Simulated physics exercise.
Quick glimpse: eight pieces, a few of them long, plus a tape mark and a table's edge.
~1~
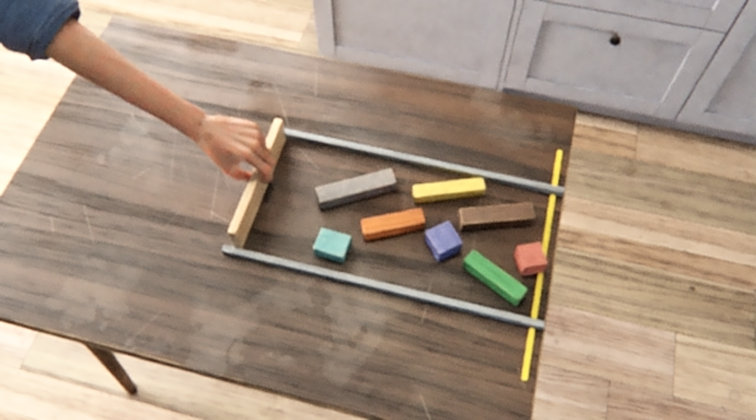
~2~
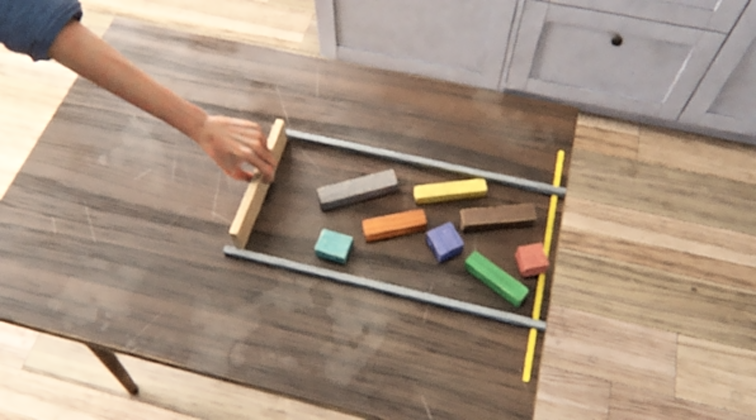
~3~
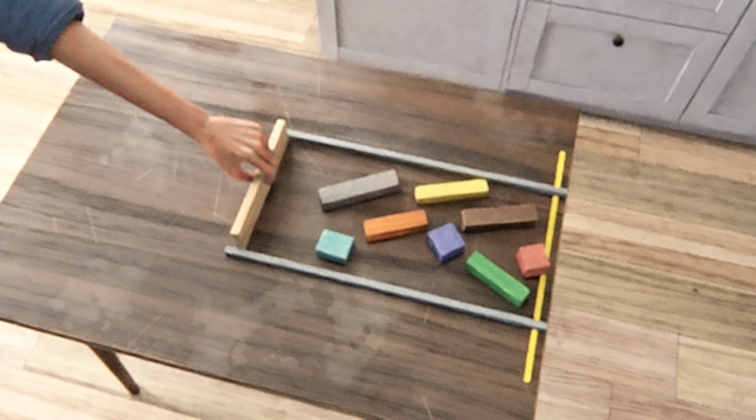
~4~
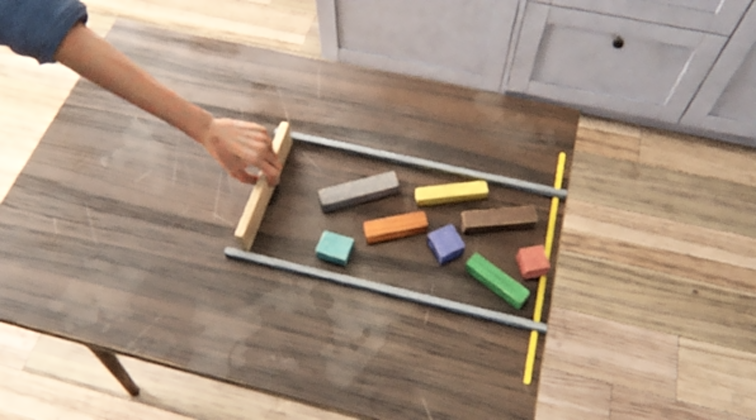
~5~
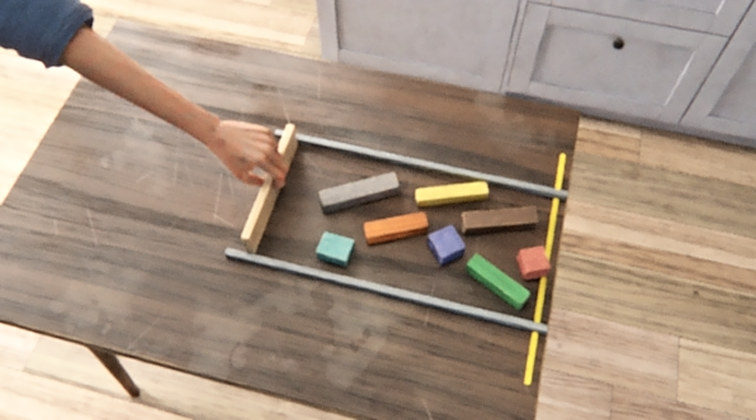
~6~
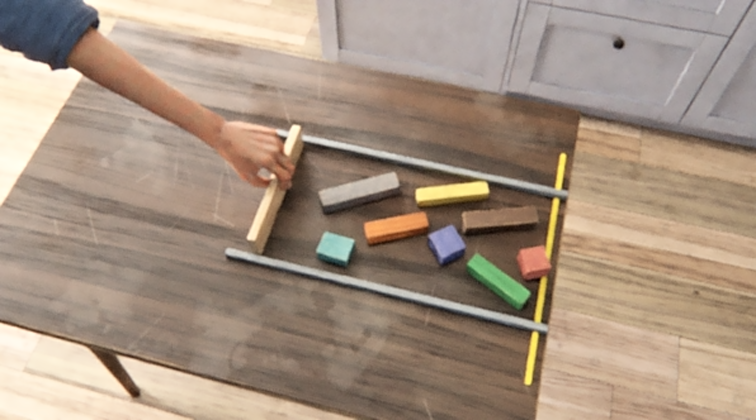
A hand reaching in from the upper left grips a pale wooden board standing on a dark wood table, seen from above at an angle, with grey cabinets and light plank flooring beyond. Between two grey rails lie grey, yellow, orange, brown, turquoise, blue, green and red blocks, with a yellow strip near the table's right edge. The hand holds nearly still, then slides the board slightly right, while the blocks stay put and the view barely shifts.
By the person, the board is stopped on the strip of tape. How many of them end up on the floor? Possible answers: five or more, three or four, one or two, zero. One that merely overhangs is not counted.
The board is going to sweep off at least five.
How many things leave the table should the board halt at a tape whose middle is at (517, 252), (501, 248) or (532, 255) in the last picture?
Result per try: 3; 2; 6.
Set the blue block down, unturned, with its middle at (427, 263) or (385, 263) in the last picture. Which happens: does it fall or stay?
Goes off the edge; goes off the edge.
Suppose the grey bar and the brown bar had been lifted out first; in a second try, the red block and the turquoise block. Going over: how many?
Count of fallen: 6 / 5.
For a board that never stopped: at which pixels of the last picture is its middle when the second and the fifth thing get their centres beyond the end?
Pixels, in order: Around (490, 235), around (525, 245).
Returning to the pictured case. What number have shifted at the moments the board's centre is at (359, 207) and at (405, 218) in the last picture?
Answer - first 2, then 5.
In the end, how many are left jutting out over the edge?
1 overhanging.
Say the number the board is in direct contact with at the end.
It touches 1.
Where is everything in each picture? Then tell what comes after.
The first frame shows red block (530, 259); green stick (494, 278); brown bar (496, 217); board (259, 182); tape (544, 255).
The second frame shows green stick (496, 279); turquoise block (334, 247).
The third frame shows brown bar (499, 218); board (262, 183).
The fourth frame shows red block (533, 262); yellow bar (451, 194).
The fifth frame shows green stick (497, 282); blue block (446, 245).
The sixth frame shows red block (534, 263); green stick (498, 282); brown bar (500, 220); board (277, 189); tape (547, 259).
Early on, none off yet; red block at rest near (534, 263); green stick at rest near (498, 282); brown bar at rest near (500, 220).
A while later, none off yet; red block at rest near (534, 263); green stick travelled about its own width near (538, 303); brown bar travelled a little near (540, 223).
Finally, the number that fall off is five or more; lost, turquoise block, orange stick, yellow bar, blue block, brown bar, green stick and red block.
